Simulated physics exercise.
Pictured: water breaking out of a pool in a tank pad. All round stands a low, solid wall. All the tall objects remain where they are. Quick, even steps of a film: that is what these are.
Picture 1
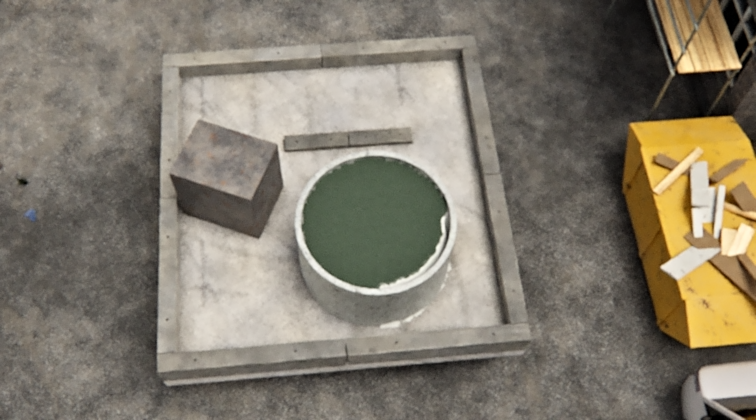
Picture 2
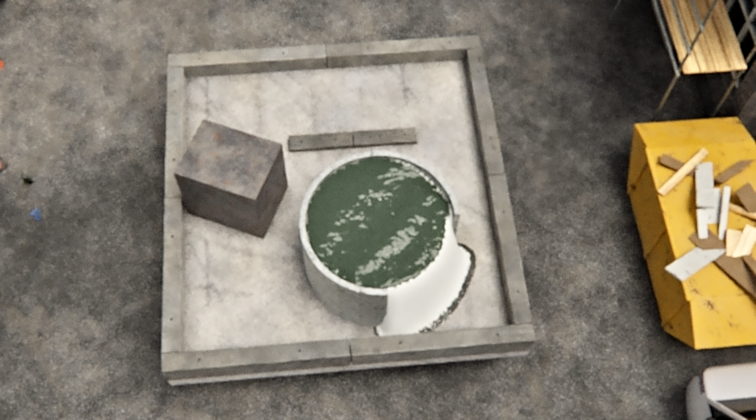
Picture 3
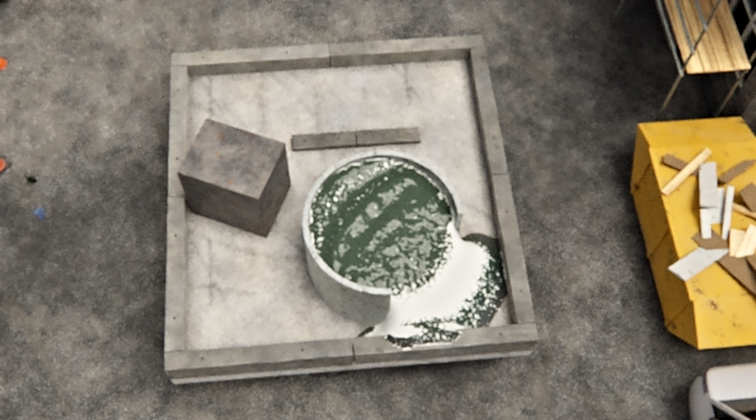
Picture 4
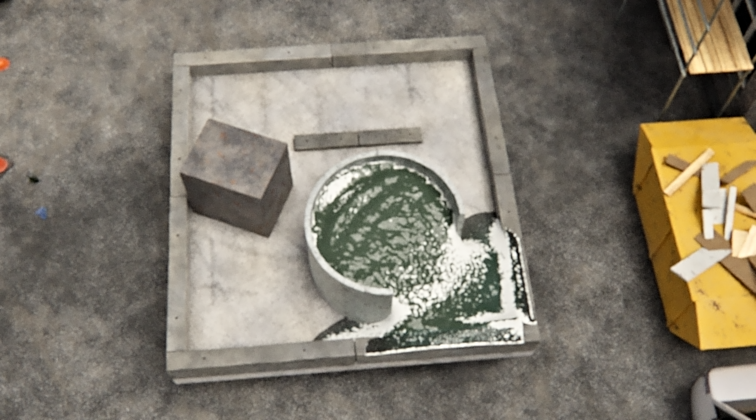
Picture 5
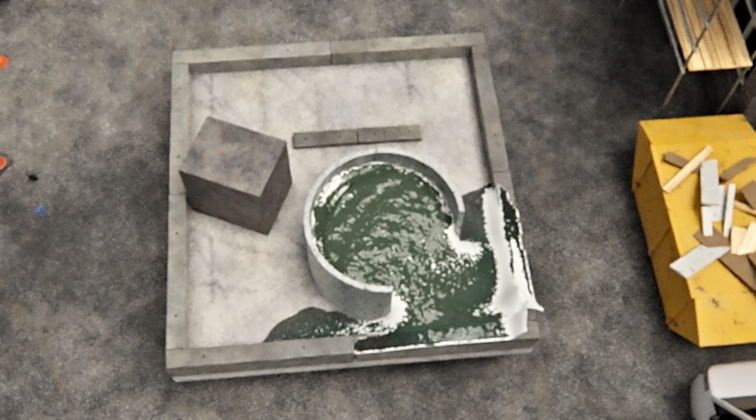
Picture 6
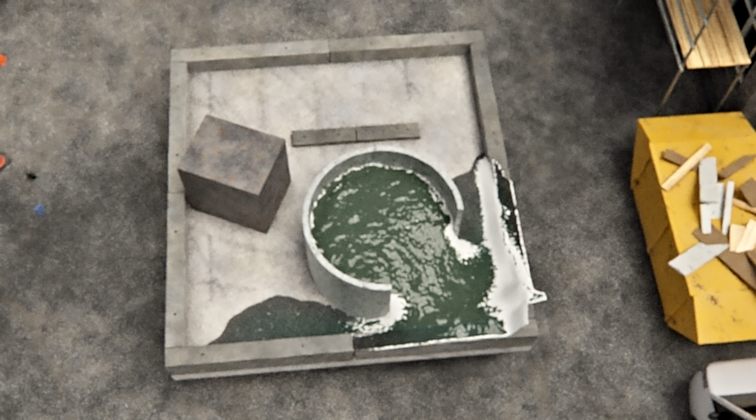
Green water bursting from the lower right side of a round pool, surging into the walled pad's corner and spreading along its edges.
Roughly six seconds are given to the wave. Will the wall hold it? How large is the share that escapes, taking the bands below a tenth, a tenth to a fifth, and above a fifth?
The share that escapes is above a fifth.
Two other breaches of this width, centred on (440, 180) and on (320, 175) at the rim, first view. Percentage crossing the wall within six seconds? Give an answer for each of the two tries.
Note: Try one around 28 in a hundred, try two around 8.
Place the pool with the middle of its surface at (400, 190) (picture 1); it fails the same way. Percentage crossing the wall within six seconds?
About 38 per cent.
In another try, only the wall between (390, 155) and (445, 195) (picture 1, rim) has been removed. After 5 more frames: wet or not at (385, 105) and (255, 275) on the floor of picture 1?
As listed: Flooded, free of water.
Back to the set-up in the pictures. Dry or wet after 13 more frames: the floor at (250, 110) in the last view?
That spot: Spared.
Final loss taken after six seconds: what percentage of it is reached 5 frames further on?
My reading is about 65 per cent.
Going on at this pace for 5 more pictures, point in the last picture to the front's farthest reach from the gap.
The front's farthest point is close to (460, 64).
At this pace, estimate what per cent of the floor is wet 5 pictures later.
About 45 per cent.
A moment on, water covers 30 % of the floor; the low wall has let 16 % over.
Next, water covers 40 % of the floor; the low wall has let 25 % over.
Then, water covers 55 % of the floor; the low wall has let 38 % over.
Later, water covers 70 % of the floor; the low wall has let 39 % over.
In the end, water covers 75 % of the floor; the low wall has let 39 % over.
